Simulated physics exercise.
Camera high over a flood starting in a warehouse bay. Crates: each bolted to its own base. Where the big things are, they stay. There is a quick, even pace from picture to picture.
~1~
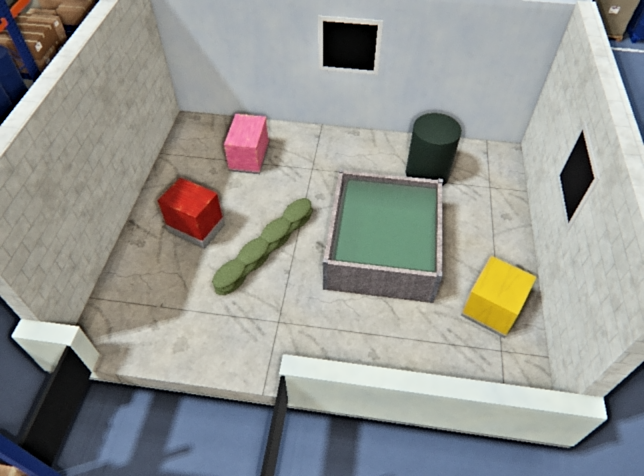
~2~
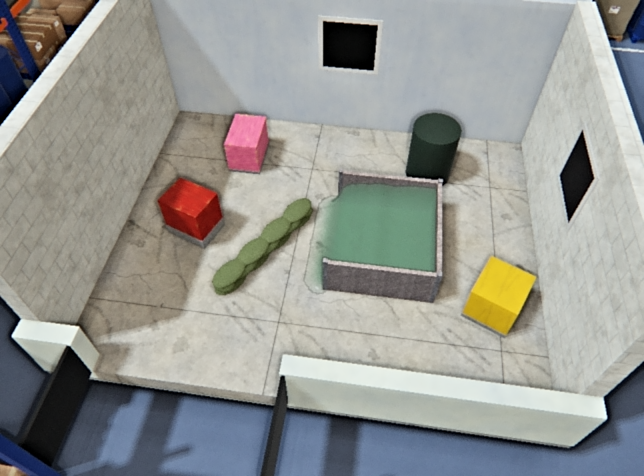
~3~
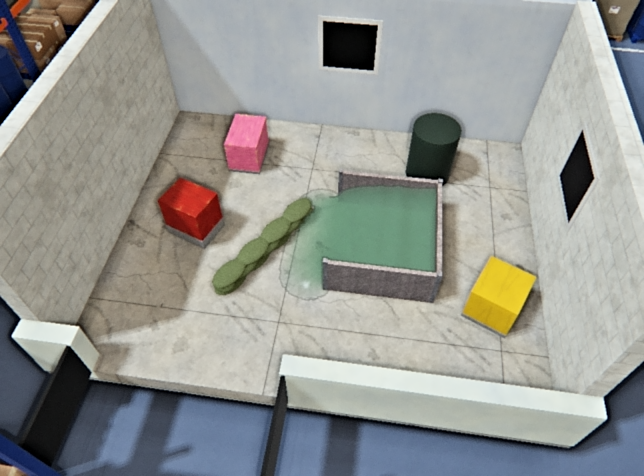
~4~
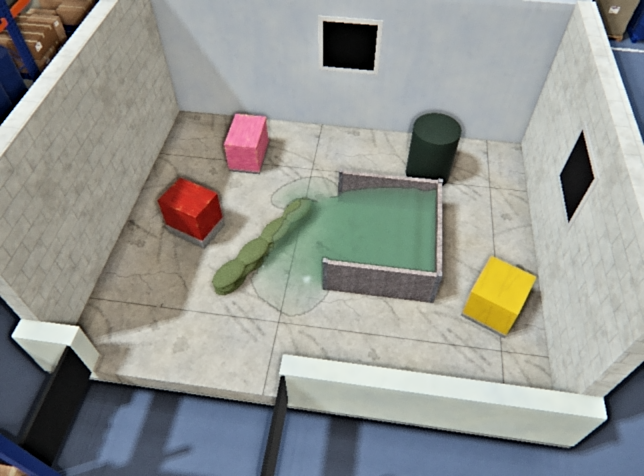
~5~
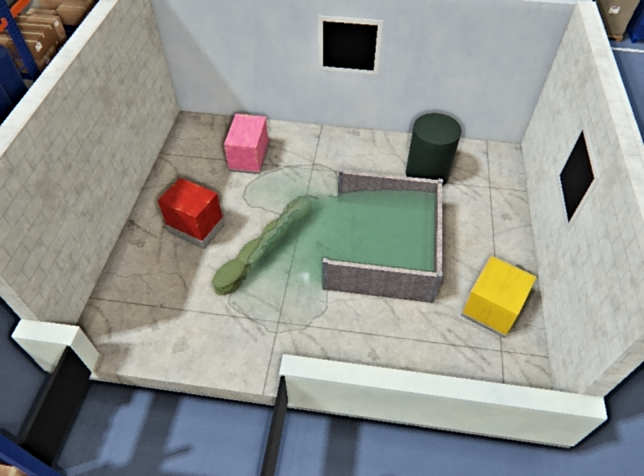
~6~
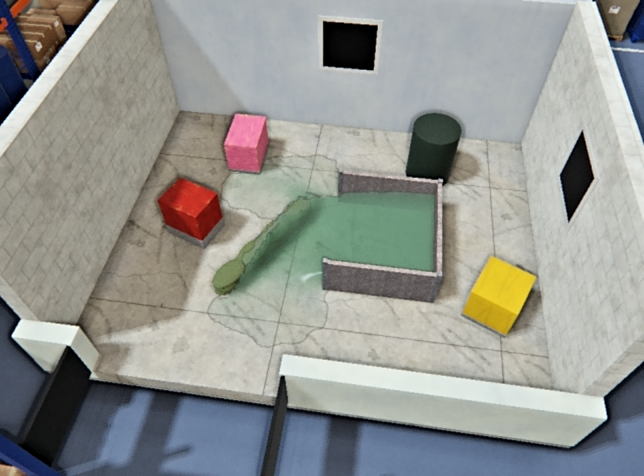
Green water poured out of the left side of a square tank after that wall vanished, spreading across the pale floor, washing around and over a row of green bushes toward the red and pink boxes.
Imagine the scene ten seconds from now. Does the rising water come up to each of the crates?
The yellow crate - no, it does not. The pink crate - yes, it does. The red crate - no, it does not.
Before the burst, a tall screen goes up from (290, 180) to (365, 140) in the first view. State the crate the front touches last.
Lab note: Final one reached is the yellow crate.
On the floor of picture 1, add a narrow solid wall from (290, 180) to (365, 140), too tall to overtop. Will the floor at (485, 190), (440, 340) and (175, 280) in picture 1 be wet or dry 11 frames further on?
First unwetted, then unwetted, then inundated.
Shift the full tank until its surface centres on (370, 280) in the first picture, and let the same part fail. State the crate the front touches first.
Red crate.
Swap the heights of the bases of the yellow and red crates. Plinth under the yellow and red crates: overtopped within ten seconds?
Taking them in turn, the yellow crate stays unflooded and the red crate gets reached.
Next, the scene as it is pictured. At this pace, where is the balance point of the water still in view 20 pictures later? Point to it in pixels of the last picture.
It's close to (297, 226).
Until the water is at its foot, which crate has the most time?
I'd say the crate marked yellow is last.
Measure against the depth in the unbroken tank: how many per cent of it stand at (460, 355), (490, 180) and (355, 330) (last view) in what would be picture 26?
First spot 0 %, second 0 %, third 0 %.
A moment on, water covers 30 % of the floor; the yellow crate not reached, the pink crate water round its plinth, the red crate water round its plinth.
Next, water covers 40 % of the floor; the yellow crate not reached, the pink crate water round its plinth, the red crate water round its plinth.
Then, water covers 55 % of the floor; the yellow crate not reached, the pink crate water round its plinth, the red crate water round its plinth.
Later, water covers 70 % of the floor; the yellow crate water round its plinth, the pink crate water round its plinth, the red crate water round its plinth.
In the end, water covers 85 % of the floor; the yellow crate stayed above the water, the pink crate was topped, the red crate stayed above the water.
